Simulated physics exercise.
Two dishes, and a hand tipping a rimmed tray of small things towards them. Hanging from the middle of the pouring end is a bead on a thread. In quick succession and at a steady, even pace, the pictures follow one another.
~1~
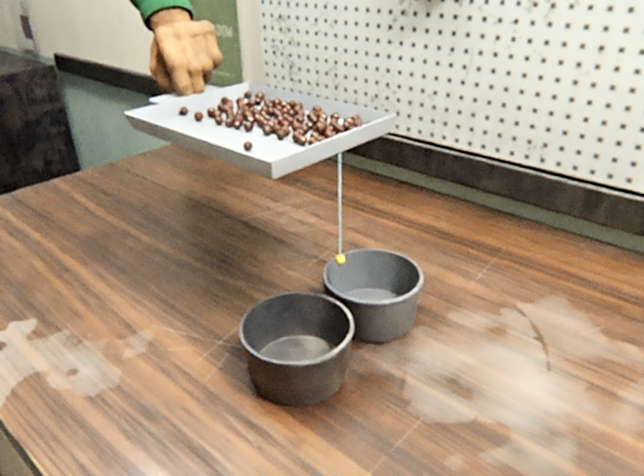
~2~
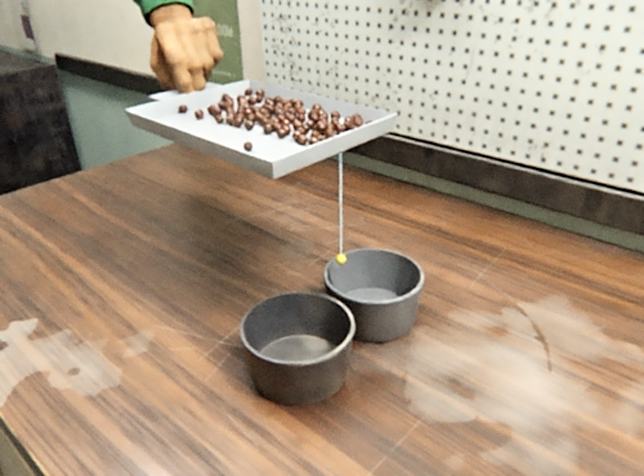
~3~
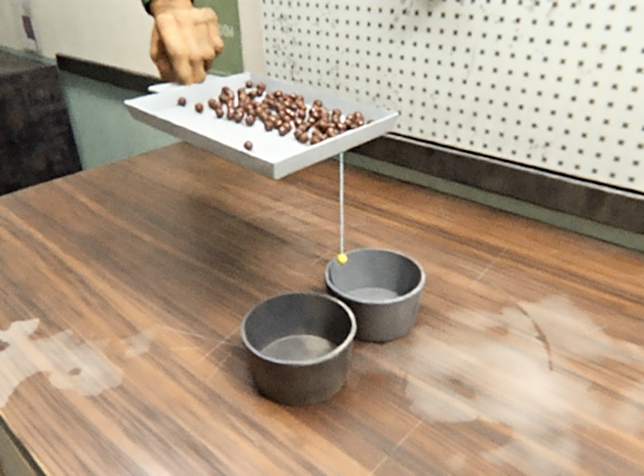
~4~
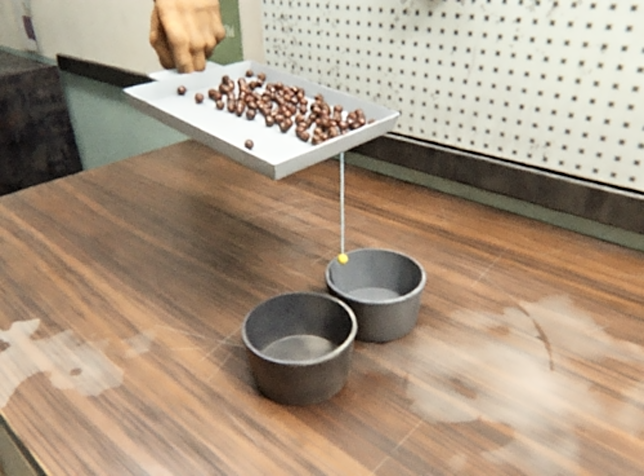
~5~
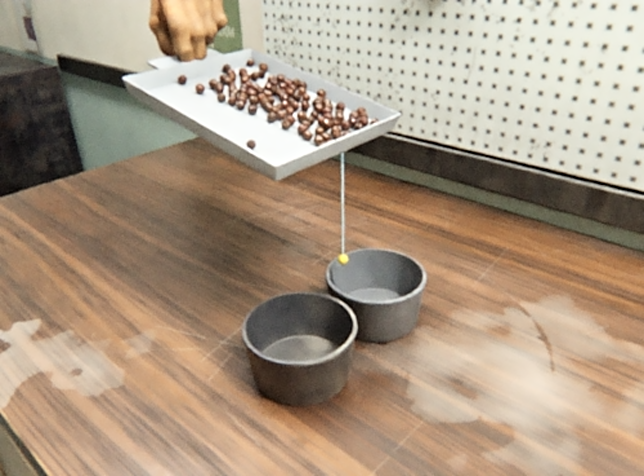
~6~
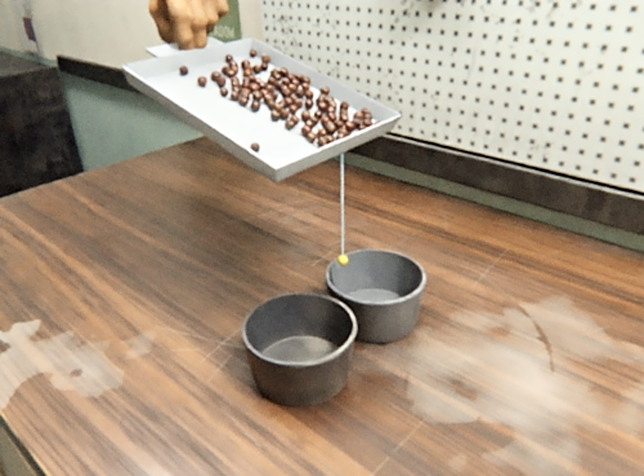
The footage shows a hand gradually raising the back of a pale rimmed tray of brown chocolate balls above two dark dishes, the balls shifting slightly toward its lower end while a yellow bead hangs nearly still on a thread.
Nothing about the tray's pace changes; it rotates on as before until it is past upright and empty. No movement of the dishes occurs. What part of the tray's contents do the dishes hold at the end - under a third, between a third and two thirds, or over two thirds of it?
So the dishes end up with above two thirds of the load.
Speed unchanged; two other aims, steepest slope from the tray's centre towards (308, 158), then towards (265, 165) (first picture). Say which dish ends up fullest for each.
First it's the dish to the left, then it's the dish to the left.
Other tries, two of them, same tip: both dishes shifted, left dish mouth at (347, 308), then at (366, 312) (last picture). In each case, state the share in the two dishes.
It comes to roughly 90 per cent in one try and roughly 70 per cent in the next.
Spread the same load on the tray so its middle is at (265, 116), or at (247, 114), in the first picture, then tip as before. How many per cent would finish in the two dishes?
Near 70 % and 80 %.
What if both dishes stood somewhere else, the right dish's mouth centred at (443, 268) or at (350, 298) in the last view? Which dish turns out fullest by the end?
Outcome A - the left-side one; outcome B - the right-side one.
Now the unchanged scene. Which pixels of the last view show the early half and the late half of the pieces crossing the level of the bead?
First roughly (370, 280), then roughly (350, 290).
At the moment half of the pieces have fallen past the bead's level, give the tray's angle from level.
About 90 degrees.
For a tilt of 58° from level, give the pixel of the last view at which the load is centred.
Somewhere about pixel (337, 130).
Just after the last frame, tray tipped steeply; almost all on the tray; just a few in the left dish; just a few in the air.
A moment on, tray tipped right over; about a tenth on the tray; roughly a quarter in the left dish; roughly a third in the right dish; about a tenth outside both; roughly a quarter in the air.
Further on, tray tipped past a quarter turn; roughly a third in the left dish; roughly half in the right dish; about a tenth outside both.
When it is over, tray tipped past a quarter turn; roughly a third in the left dish; roughly half in the right dish; about a tenth outside both.
